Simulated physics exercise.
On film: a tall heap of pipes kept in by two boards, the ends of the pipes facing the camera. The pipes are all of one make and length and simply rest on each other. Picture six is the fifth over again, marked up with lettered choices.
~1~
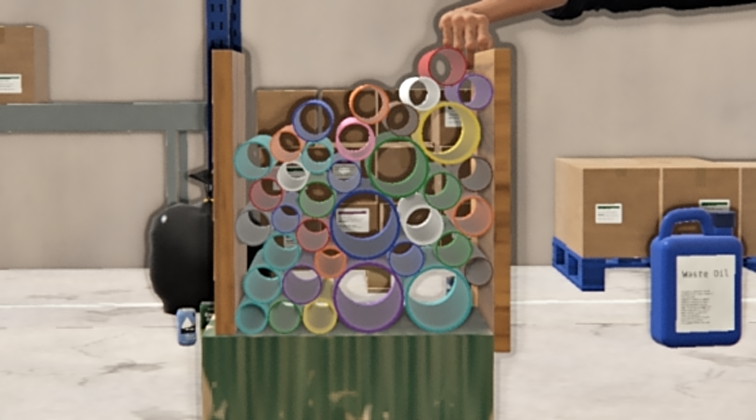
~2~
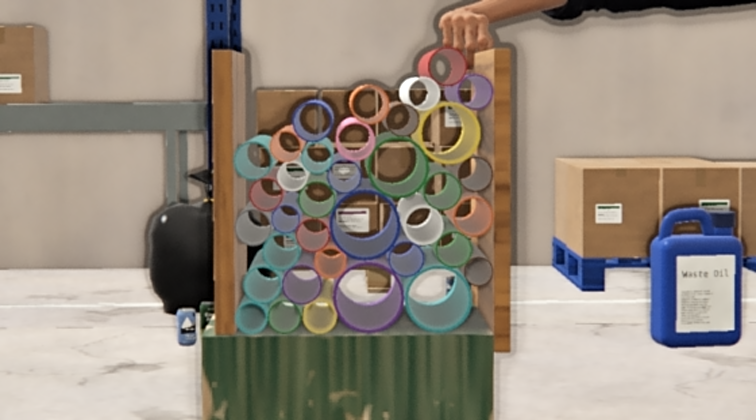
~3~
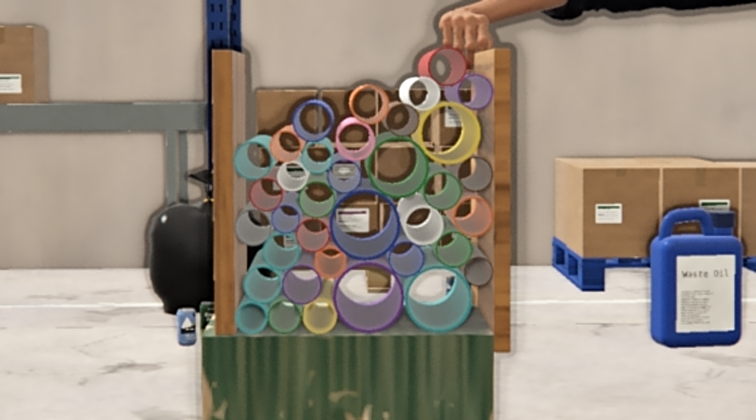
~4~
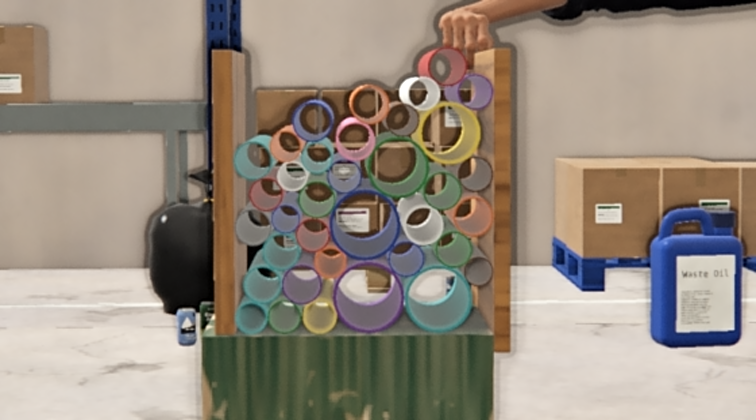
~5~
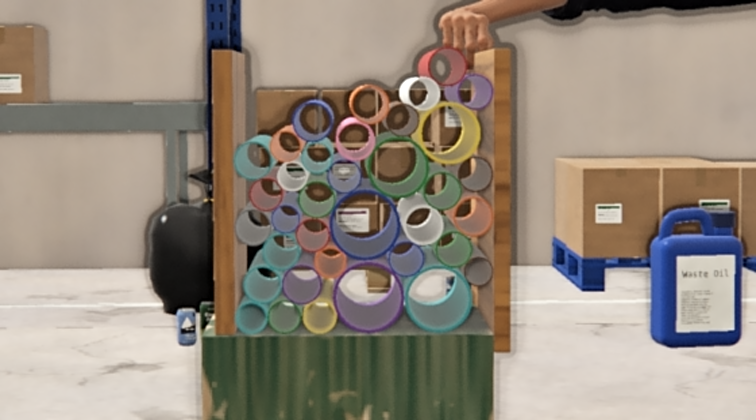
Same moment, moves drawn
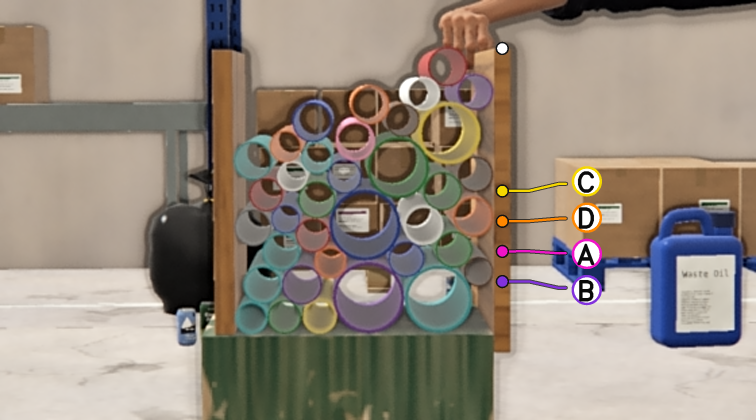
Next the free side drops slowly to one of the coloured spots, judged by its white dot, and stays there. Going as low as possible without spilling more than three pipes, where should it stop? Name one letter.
It can be let down to C.
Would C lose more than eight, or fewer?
Fewer than eight.
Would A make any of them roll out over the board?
Yes.
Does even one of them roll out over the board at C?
At C: Yes.
On the marked copy, A at (502, 251); B at (502, 281); C at (502, 191); D at (502, 221); the white dot at (502, 49).
Following C. Soon after the start, top of the board (494, 112).
Later, top of the board (494, 182).
In the end, top of the board (494, 191), one out over the board.
As for the rest, A more than three out over the board; B more than three out over the board; D more than three out over the board.
